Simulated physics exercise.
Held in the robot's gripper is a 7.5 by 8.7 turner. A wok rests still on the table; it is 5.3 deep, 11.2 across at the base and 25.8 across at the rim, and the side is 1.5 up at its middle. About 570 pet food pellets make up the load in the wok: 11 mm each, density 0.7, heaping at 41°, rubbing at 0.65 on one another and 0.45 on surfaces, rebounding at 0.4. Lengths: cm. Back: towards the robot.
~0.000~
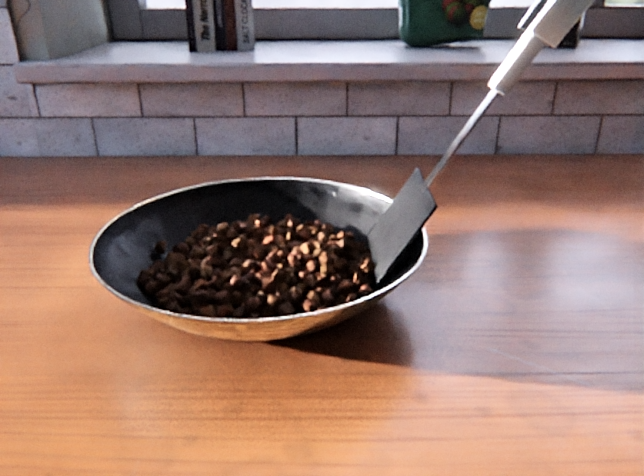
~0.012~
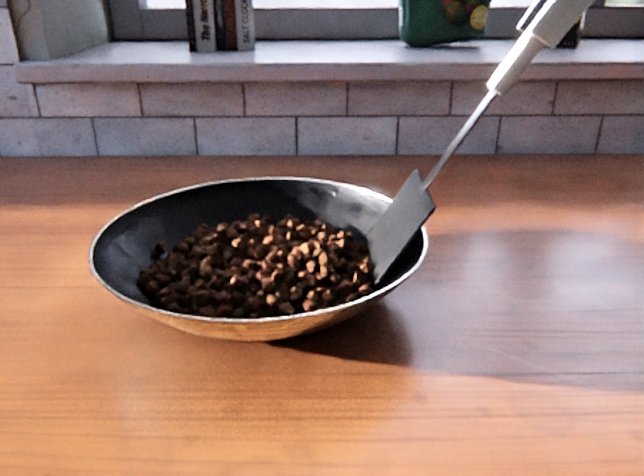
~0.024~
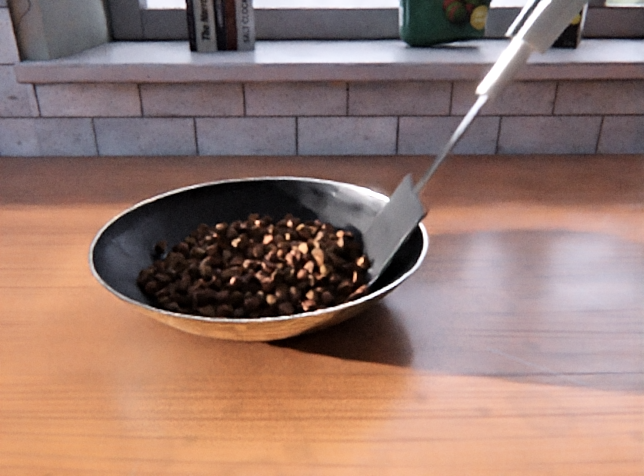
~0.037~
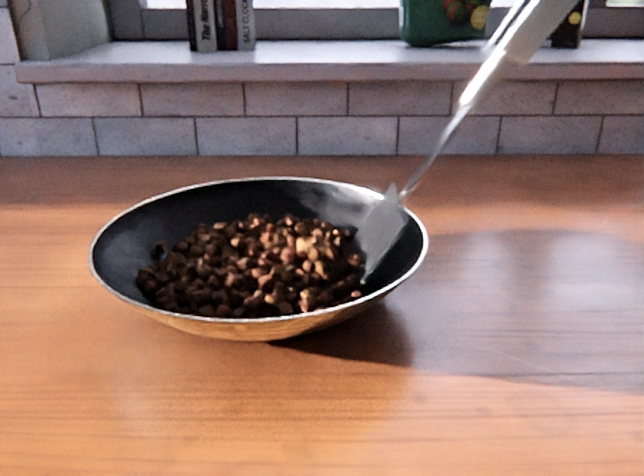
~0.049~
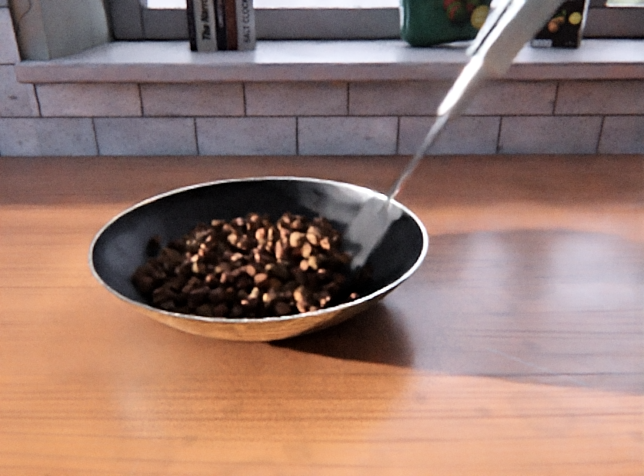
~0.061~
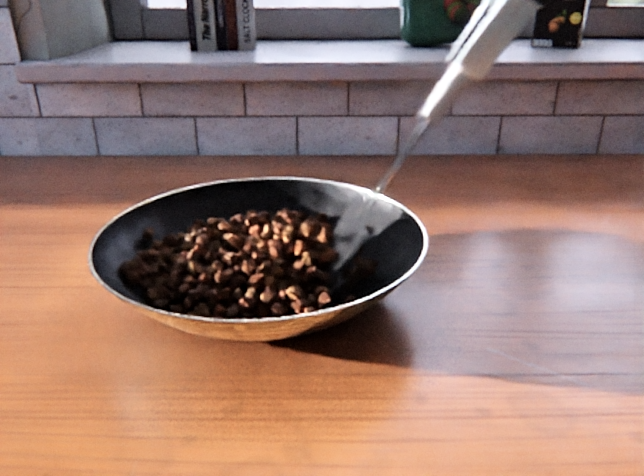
At the start, a turner with a pale handle rests against the right side of a wok of brown pellets on a wooden table. It stays nearly still, then slides left into the wok, pushing the pellets nearest it leftward into a slightly taller heap, while the wok stays put.
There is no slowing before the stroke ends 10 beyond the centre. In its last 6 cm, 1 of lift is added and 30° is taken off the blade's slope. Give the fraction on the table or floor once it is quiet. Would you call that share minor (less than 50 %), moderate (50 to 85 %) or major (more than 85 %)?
I would call it moderate.
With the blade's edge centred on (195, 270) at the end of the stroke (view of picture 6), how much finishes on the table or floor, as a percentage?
The share ending on the table or floor is about 20 per cent.
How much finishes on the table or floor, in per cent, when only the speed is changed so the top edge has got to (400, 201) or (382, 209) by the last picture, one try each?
Estimates: About 45 %, about 55 %.
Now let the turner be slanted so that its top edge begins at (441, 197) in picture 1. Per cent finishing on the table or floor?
Some 55 per cent.
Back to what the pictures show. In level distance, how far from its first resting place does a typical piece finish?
The figure is about 22 cm.
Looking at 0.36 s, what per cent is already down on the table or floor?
Close to 25 per cent of the load.
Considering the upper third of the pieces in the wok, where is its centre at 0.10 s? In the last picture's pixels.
It sits at about (214, 244).
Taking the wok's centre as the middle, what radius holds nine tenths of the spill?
About 40 cm from the centre.
After 0.10 s, sloping 58°, highest piece 11 above the table; 568 in the wok, 1 on the blade or in flight.
After 0.14 s, sloping 51°, highest piece 17 above the table; 548 in the wok, 21 on the blade or in flight.
After 0.36 s, sloping 28°, highest piece 22 above the table; 239 in the wok, 129 on the table or floor, 201 on the blade or in flight.
After 1.41 s, sloping 28°, highest piece 4 above the table; 331 on the table or floor, 238 in the wok.
At rest, 331 on the table or floor, 238 in the wok. That is 58 % on the table or floor.
